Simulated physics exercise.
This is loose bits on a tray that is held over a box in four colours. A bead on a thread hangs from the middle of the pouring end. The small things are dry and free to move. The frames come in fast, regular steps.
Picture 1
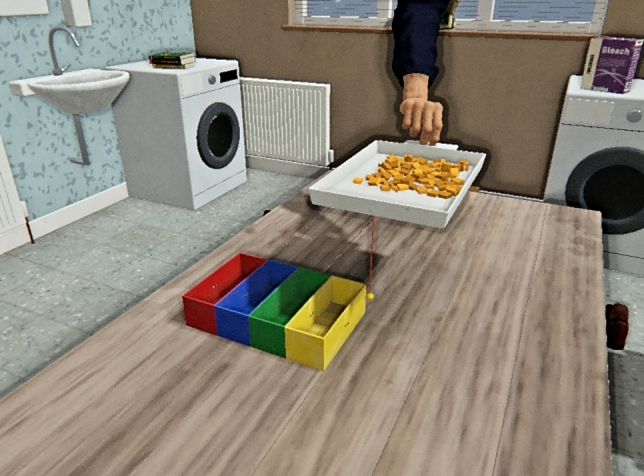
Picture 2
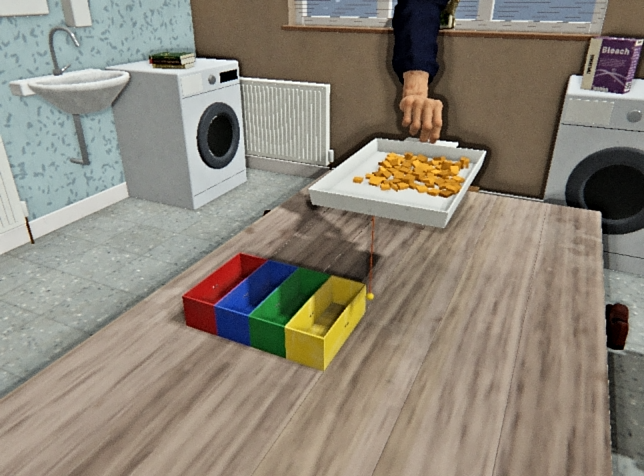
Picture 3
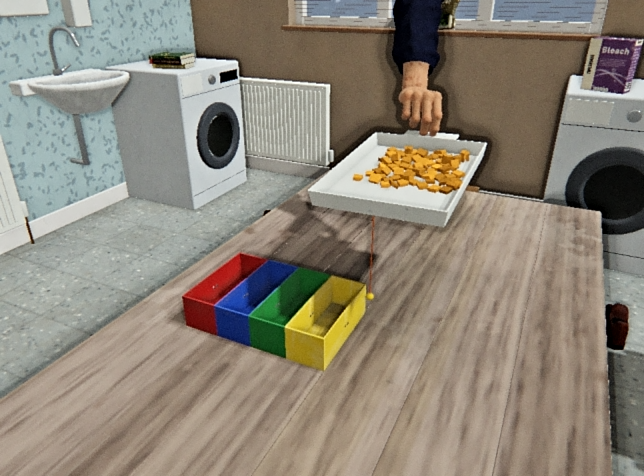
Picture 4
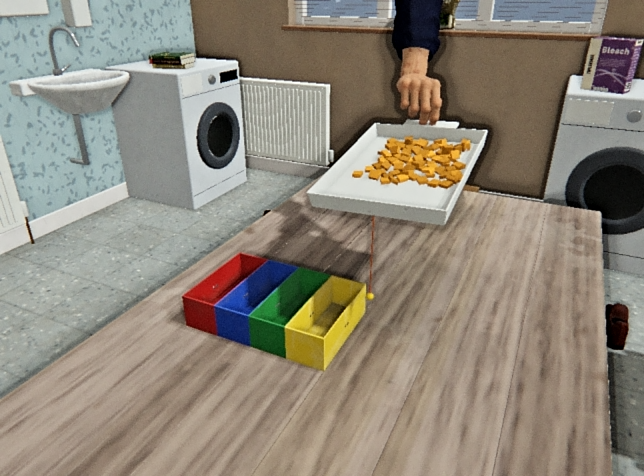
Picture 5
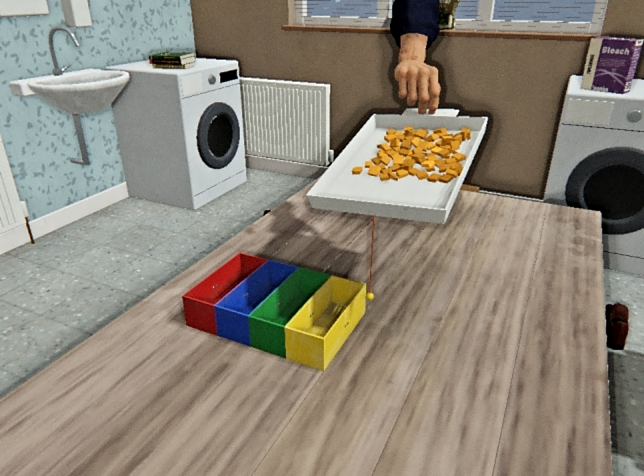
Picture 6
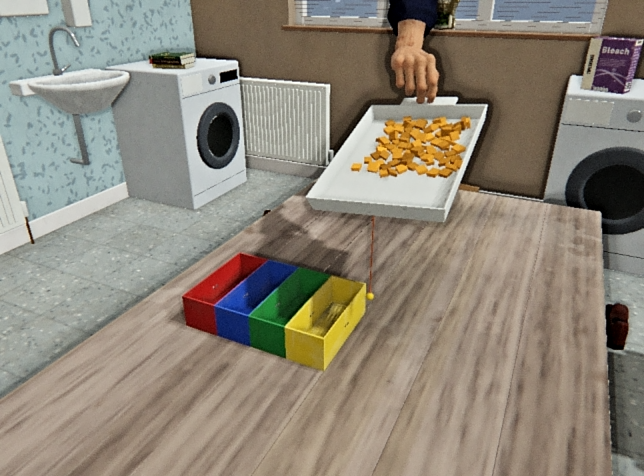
A hand slowly raised the far end of a white tray of small orange crackers, tilting it toward the red, blue, green and yellow box on the wooden table, while the crackers stayed on it.
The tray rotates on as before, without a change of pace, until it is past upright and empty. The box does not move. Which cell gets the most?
Fullest: The yellow cell.
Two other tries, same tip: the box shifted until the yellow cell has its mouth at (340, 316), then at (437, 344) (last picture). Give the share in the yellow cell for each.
The first gives 30 %, the second 0 %.
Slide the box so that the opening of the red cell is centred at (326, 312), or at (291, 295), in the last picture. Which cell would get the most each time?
One: Red. Two: That blue cell.
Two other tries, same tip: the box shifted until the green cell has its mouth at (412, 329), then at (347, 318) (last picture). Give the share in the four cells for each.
Near 60 % and 100 %.
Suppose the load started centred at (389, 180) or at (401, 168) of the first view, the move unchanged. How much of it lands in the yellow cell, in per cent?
About 50 and 50 per cent.
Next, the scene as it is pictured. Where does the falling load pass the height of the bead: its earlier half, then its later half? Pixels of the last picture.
Early half (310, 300), late half (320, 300).
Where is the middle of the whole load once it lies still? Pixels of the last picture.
At about (315, 338).
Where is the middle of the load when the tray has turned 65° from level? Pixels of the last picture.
At about (338, 198).
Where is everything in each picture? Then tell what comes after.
In the first picture, corners of the pouring end near (313, 188) and (446, 211), level; middle of the load near (418, 174), small crackers; bead on its thread near (370, 297); red cell near (200, 313); blue cell near (233, 323); green cell near (268, 334); yellow cell near (305, 346).
In the second picture, corners of the pouring end near (312, 188) and (445, 211), level; middle of the load near (418, 172).
In the third picture, corners of the pouring end near (312, 189) and (445, 210), tipped barely, lowest at the left corner; middle of the load near (418, 167).
In the fourth picture, corners of the pouring end near (311, 191) and (444, 209), tipped a little, lowest at the left corner; middle of the load near (418, 160).
In the fifth picture, corners of the pouring end near (310, 194) and (444, 208), tipped a little, lowest at the left corner; middle of the load near (418, 153).
In the sixth picture, corners of the pouring end near (310, 196) and (443, 207), tipped clearly, lowest at the left corner; middle of the load near (417, 145); red cell near (200, 313); blue cell near (233, 323); green cell near (268, 334); yellow cell near (305, 346).
Shortly afterwards, tray tipped steeply; the bulk on the tray; a little falling or outside the box.
Next, tray tipped past a quarter turn; near two thirds on the tray; a little in the yellow cell; only a few in the green cell; a little falling or outside the box.
Some moments later, tray tipped past a quarter turn; near half in the yellow cell; near a quarter in the green cell; near a quarter falling or outside the box.
In the end, tray tipped past a quarter turn; near half in the yellow cell; near a quarter in the green cell; none at all in the blue cell; none at all in the red cell; near a quarter outside the box.
